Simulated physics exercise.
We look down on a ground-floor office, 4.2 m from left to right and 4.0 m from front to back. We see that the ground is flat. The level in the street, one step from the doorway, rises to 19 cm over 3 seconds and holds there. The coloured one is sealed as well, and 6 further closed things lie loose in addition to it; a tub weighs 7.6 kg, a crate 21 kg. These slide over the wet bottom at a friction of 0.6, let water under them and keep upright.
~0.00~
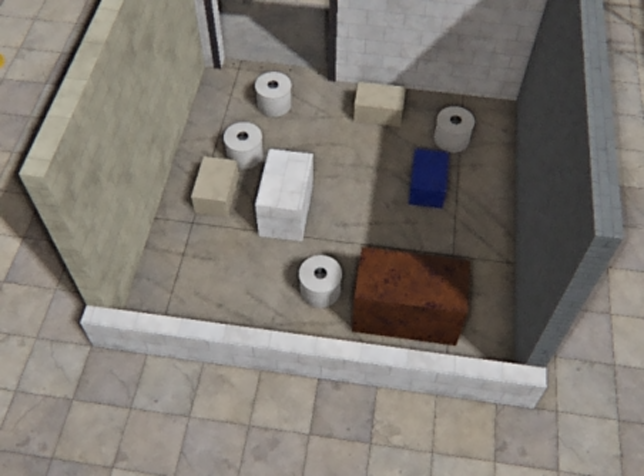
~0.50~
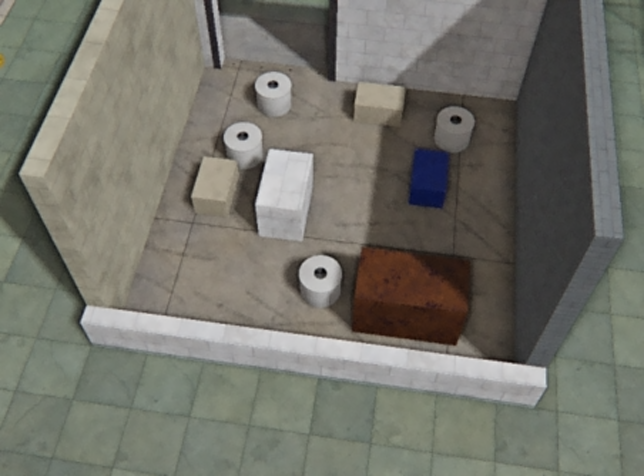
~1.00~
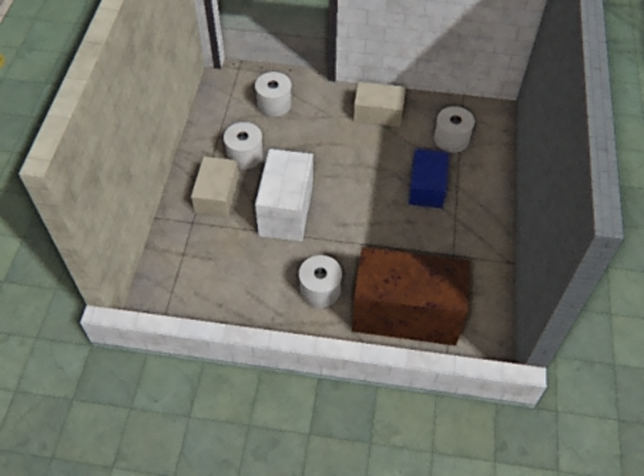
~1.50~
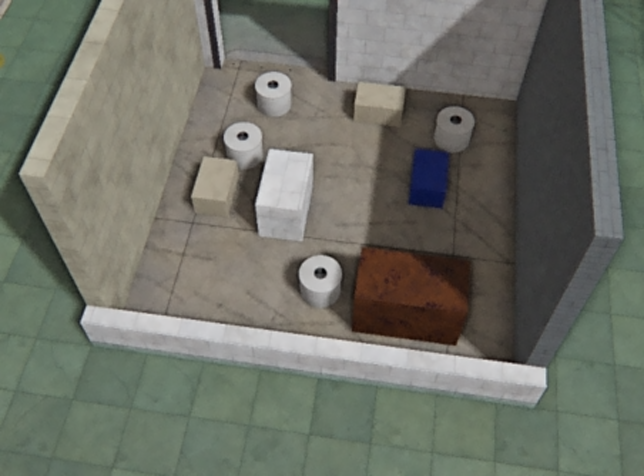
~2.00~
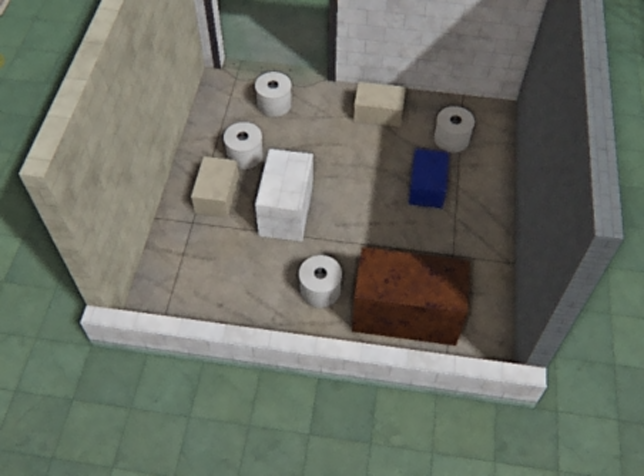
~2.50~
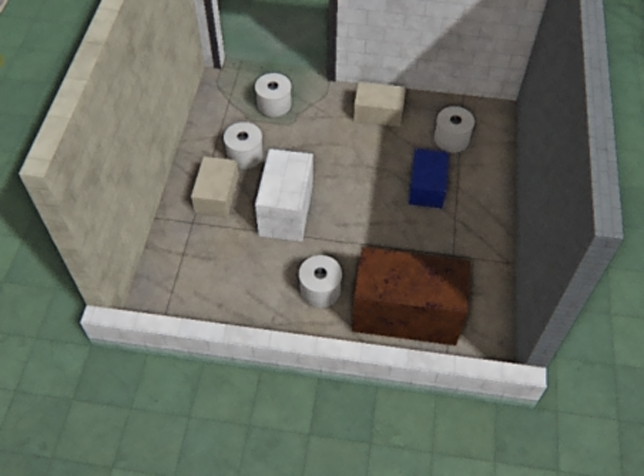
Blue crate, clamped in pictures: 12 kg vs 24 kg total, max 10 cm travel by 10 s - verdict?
Only the heavy option passes.
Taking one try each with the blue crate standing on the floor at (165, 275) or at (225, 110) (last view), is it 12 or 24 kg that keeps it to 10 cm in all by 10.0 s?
In turn: Neither is enough; neither holds.
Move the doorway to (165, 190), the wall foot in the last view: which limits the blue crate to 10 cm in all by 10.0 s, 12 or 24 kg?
In that case only the higher weight holds it.
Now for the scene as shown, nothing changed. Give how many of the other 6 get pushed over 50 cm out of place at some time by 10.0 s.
The answer here is 3.
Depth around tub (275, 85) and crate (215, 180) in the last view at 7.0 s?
Some 5 cm at the first, some 7 cm at the second.
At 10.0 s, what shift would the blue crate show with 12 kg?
Around 40 centimetres out of place.
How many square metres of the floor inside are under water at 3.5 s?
The covered patch comes to about 3.0 m2.
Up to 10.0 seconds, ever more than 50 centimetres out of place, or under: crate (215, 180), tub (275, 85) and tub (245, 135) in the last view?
In that order: Past it, more, more.
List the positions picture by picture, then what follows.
The first picture shows the blue crate at (430, 170) rests on the ground; 0.0 m2 under water; 0 of 7 have shifted.
The second picture shows the blue crate at (430, 170), on the bottom; water covers 0.0 m2; 0 of 7 have shifted.
The third picture shows the blue crate at (430, 170) rests on the ground; 0.0 m2 under water; 0 of 7 have shifted.
The fourth picture shows the blue crate at (430, 170), on the bottom; 0.0 m2 under water; 0 of 7 have shifted.
The fifth picture shows the blue crate at (430, 170), on the bottom; water covers 0.1 m2; 0 of 7 have shifted.
The sixth picture shows the blue crate at (430, 170) rests on the ground; 0.7 m2 under water; 0 of 7 have shifted.
After 3.5 s the blue crate would be 0 cm from its start with 12 kg and 0 cm from its start with 24 kg; 0 cm of water round it then.
After 4.5 s the blue crate would be 0 cm from its start with 12 kg and 0 cm from its start with 24 kg; 1 cm of water round it then.
After 7.0 s the blue crate would be 21 cm from its start with 12 kg and 2 cm from its start with 24 kg; 3 cm of water round it then.
After 10.0 s the blue crate would be 38 cm from its start with 12 kg and 2 cm from its start with 24 kg; 5 cm of water round it then.
